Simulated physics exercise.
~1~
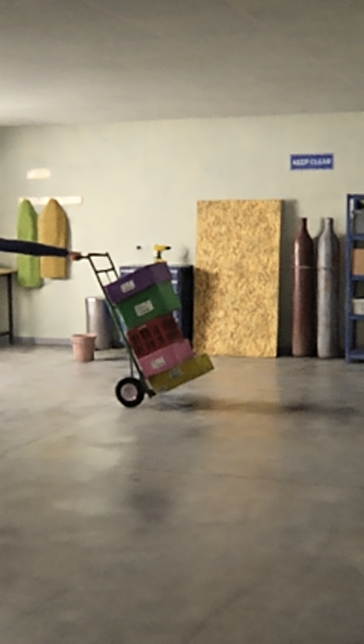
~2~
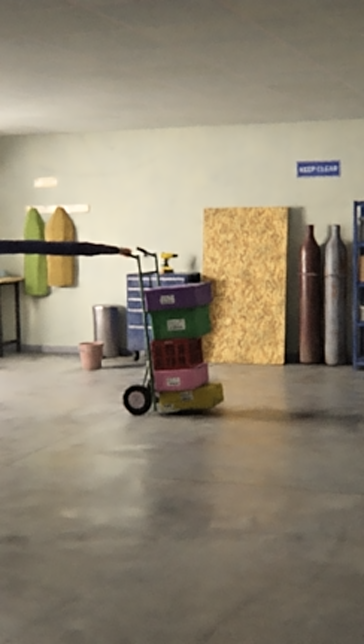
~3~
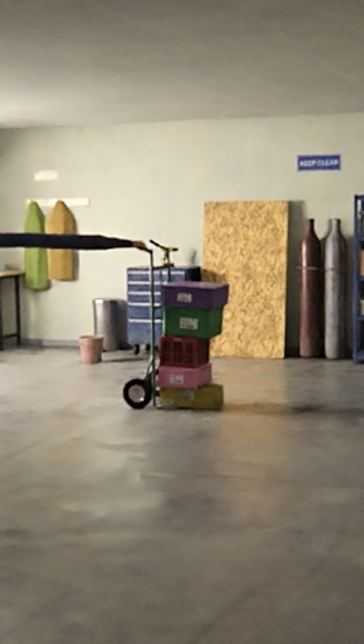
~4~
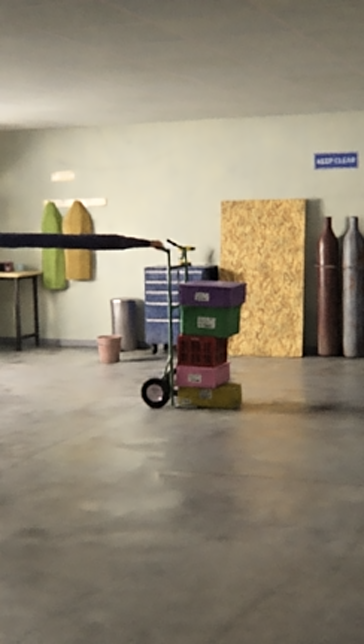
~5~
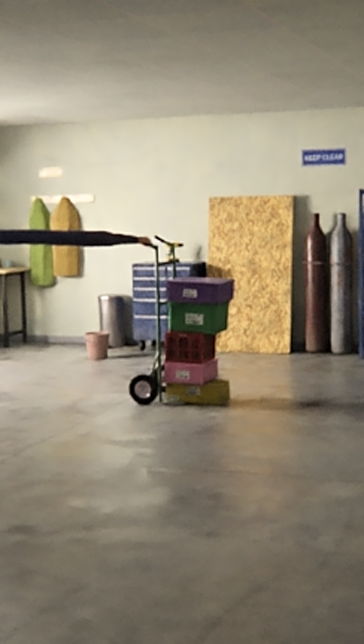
Stack of coloured totes, a crate and a parcel on a sack truck being swung upright by an outstretched arm, staying stacked.
